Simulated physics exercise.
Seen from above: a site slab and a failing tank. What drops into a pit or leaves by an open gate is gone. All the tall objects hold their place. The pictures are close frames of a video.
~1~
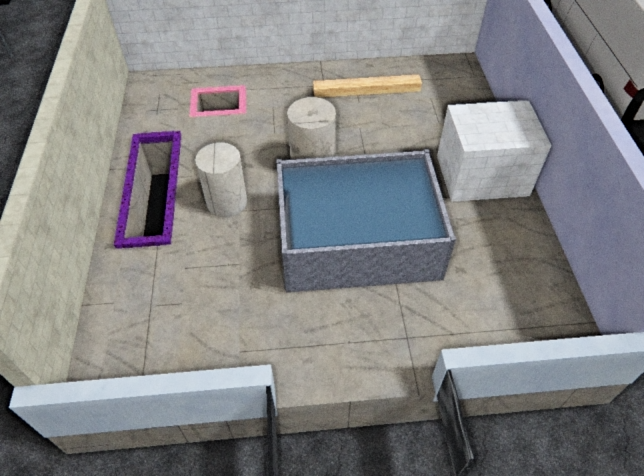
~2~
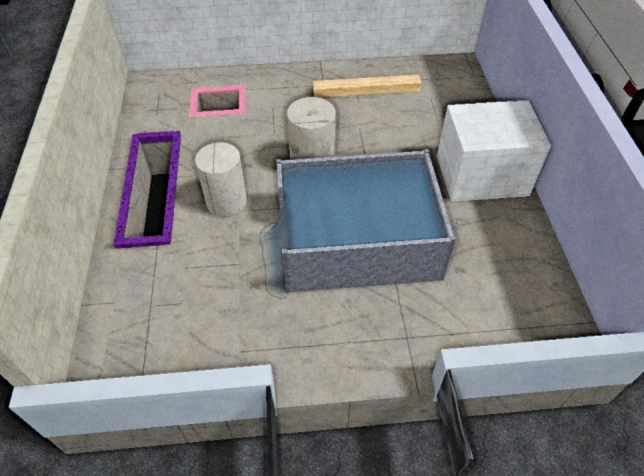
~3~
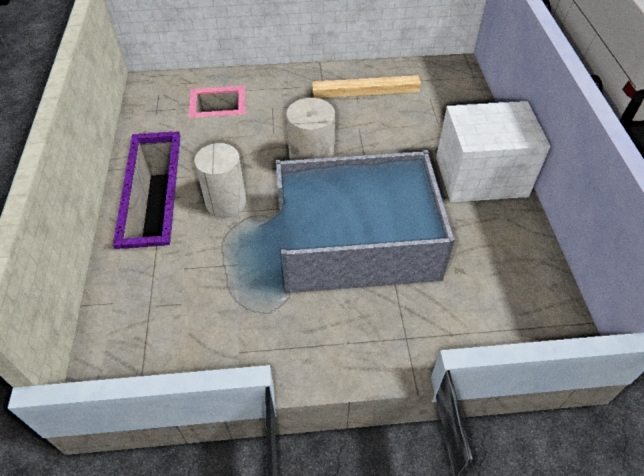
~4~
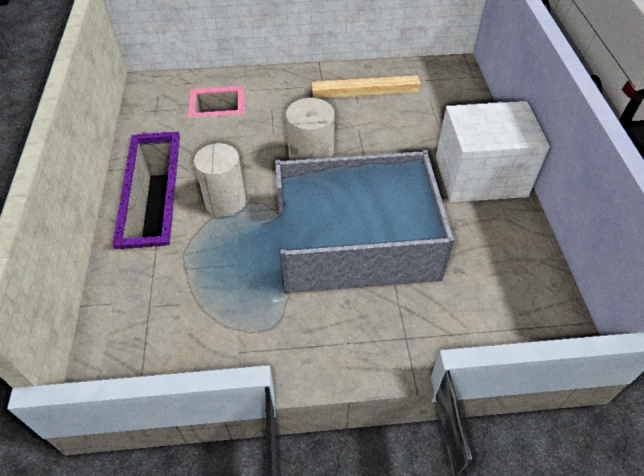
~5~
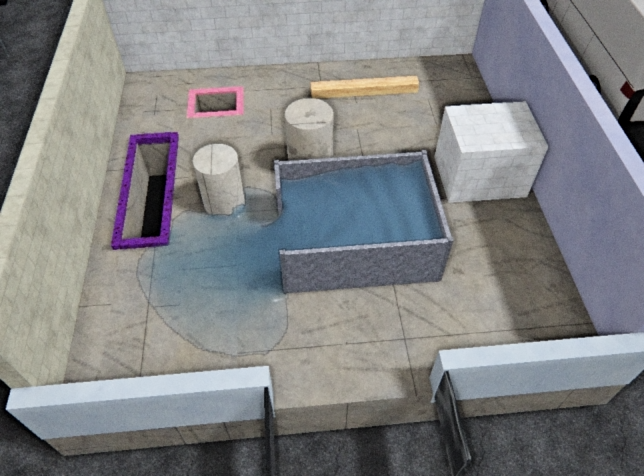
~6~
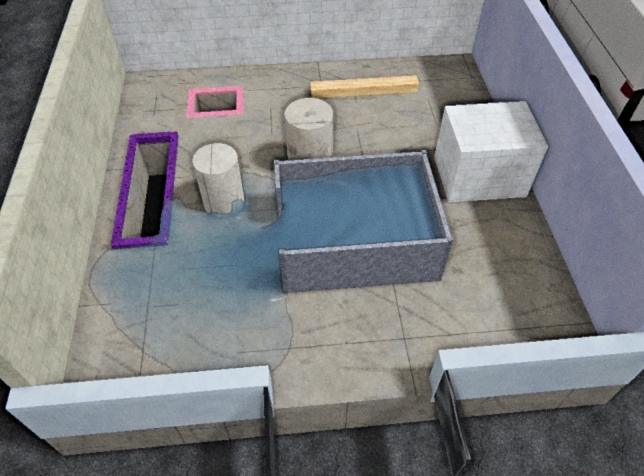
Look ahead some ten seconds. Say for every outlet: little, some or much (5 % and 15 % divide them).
The gate takes from 5 to 15 %; the purple pit takes above 15 %; the pink pit takes from 5 to 15 %.
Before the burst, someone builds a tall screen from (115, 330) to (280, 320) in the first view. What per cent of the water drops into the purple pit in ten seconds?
Roughly, in per cent: Purple 20.
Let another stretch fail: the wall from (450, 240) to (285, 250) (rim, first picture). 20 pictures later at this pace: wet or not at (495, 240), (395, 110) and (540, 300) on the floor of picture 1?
One after the other: Flooded, no water, awash.
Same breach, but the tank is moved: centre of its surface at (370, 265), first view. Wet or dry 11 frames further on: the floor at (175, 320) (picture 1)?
At that place: Awash.
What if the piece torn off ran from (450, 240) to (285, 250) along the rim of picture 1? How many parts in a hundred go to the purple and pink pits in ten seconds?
In per cent: Purple 0, pink 0.
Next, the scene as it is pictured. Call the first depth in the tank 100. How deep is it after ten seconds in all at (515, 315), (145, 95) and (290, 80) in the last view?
In turn 10, 4 and 4 in a hundred.
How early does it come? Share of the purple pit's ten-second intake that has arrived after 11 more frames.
I make it 45 per cent.
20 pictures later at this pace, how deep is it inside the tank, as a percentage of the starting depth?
I make it 30 per cent.
A moment on, water covers 20 % of the floor; the gate 0 %, the purple pit 3 %, the pink pit 0 %.
Next, water covers 25 % of the floor; the gate 0 %, the purple pit 7 %, the pink pit 0 %.
Then, water covers 35 % of the floor; the gate 0 %, the purple pit 13 %, the pink pit 0 %.
Later, water covers 65 % of the floor; the gate 3 %, the purple pit 17 %, the pink pit 3 %.
In the end, water covers 85 % of the floor; the gate 7 %, the purple pit 17 %, the pink pit 7 %.
